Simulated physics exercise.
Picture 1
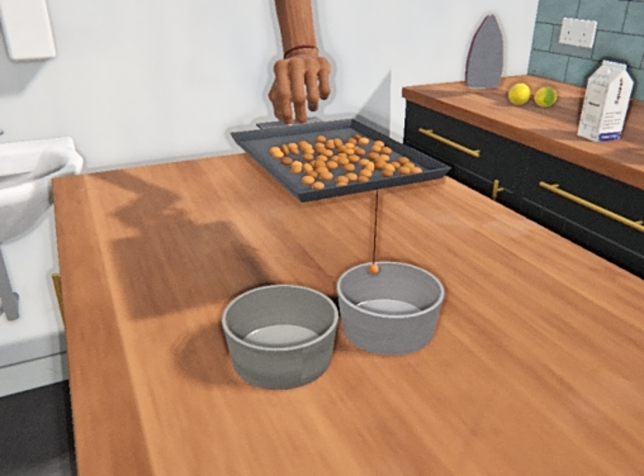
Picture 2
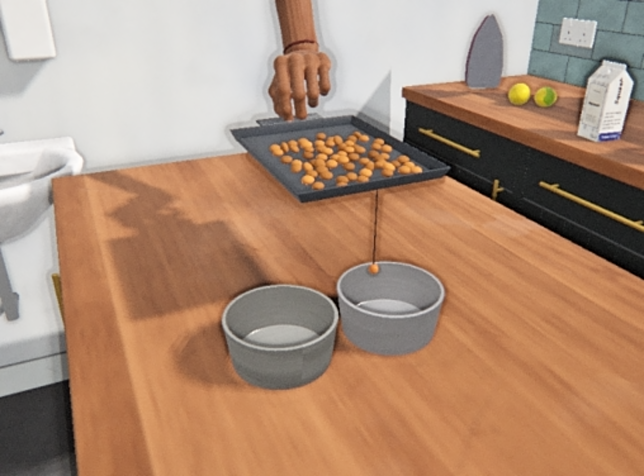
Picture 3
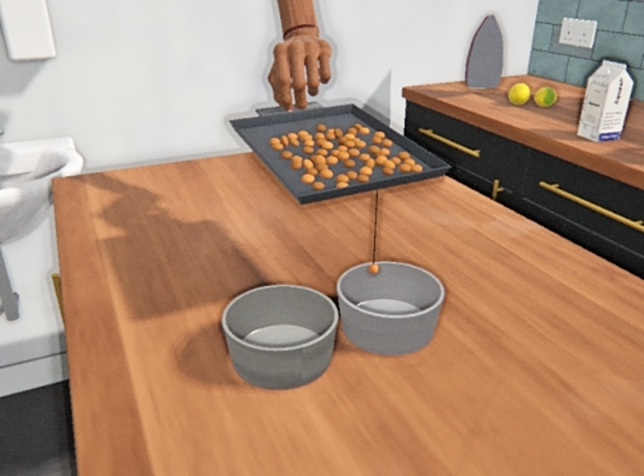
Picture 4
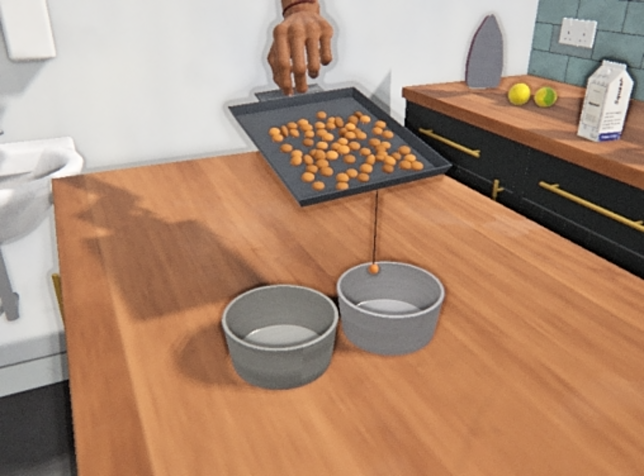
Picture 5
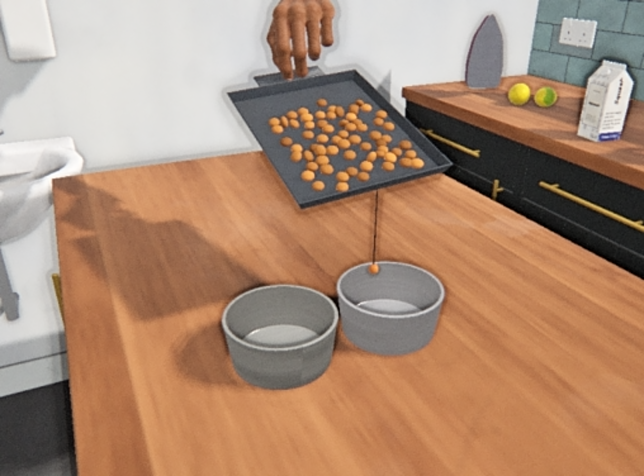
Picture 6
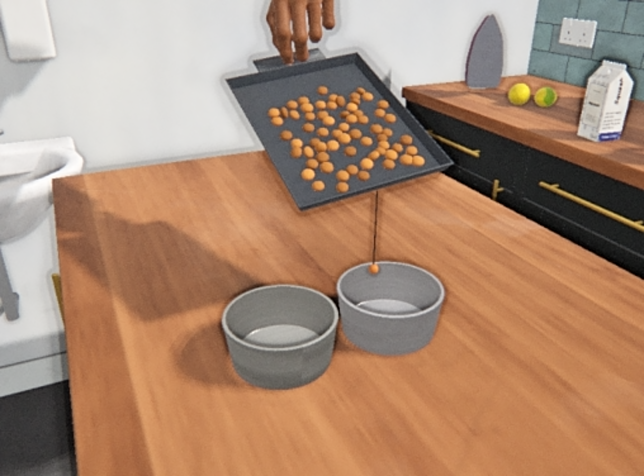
On a wooden kitchen counter, a brown hand raised the back of a dark tray of small orange-brown pieces, steepening its slant above two grey dishes, while a bead hung still from its front edge.
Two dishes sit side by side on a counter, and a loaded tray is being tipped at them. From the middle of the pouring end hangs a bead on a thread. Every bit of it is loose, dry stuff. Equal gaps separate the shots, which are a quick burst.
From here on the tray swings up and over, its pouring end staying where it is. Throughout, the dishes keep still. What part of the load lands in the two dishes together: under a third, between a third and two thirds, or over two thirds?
Most likely the dishes are going to collect a large share, above two thirds of the load.
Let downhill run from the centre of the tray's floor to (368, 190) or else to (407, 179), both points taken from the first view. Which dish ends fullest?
On the first try it would be the one on the right, and on the second the one on the right.
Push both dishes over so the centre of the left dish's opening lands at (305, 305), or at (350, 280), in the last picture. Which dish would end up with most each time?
Try one: The dish on the left-hand side; try two: The dish on the left-hand side.
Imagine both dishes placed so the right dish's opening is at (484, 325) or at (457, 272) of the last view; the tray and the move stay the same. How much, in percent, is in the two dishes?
In order: 0 percent and 70 percent.
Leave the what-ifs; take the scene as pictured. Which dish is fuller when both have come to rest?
The victory goes to the left.
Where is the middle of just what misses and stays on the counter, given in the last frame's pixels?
Centre: Roughly (392, 384).
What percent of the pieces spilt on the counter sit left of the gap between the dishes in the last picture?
Looks to be around 20 per cent of the spill.
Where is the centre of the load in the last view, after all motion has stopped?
Centre at rest: Close to (313, 348).
Soon, tray tipped steeply; most on the tray; a stray few in the left dish; about a quarter in the air.
A while on, tray tipped past a quarter turn; about half in the left dish; about a third in the right dish; a small part outside both.
Towards the end, tray tipped past a quarter turn; about half in the left dish; about a quarter in the right dish; a small part outside both.
Finally, tray tipped past a quarter turn; about half in the left dish; about a quarter in the right dish; a small part outside both.
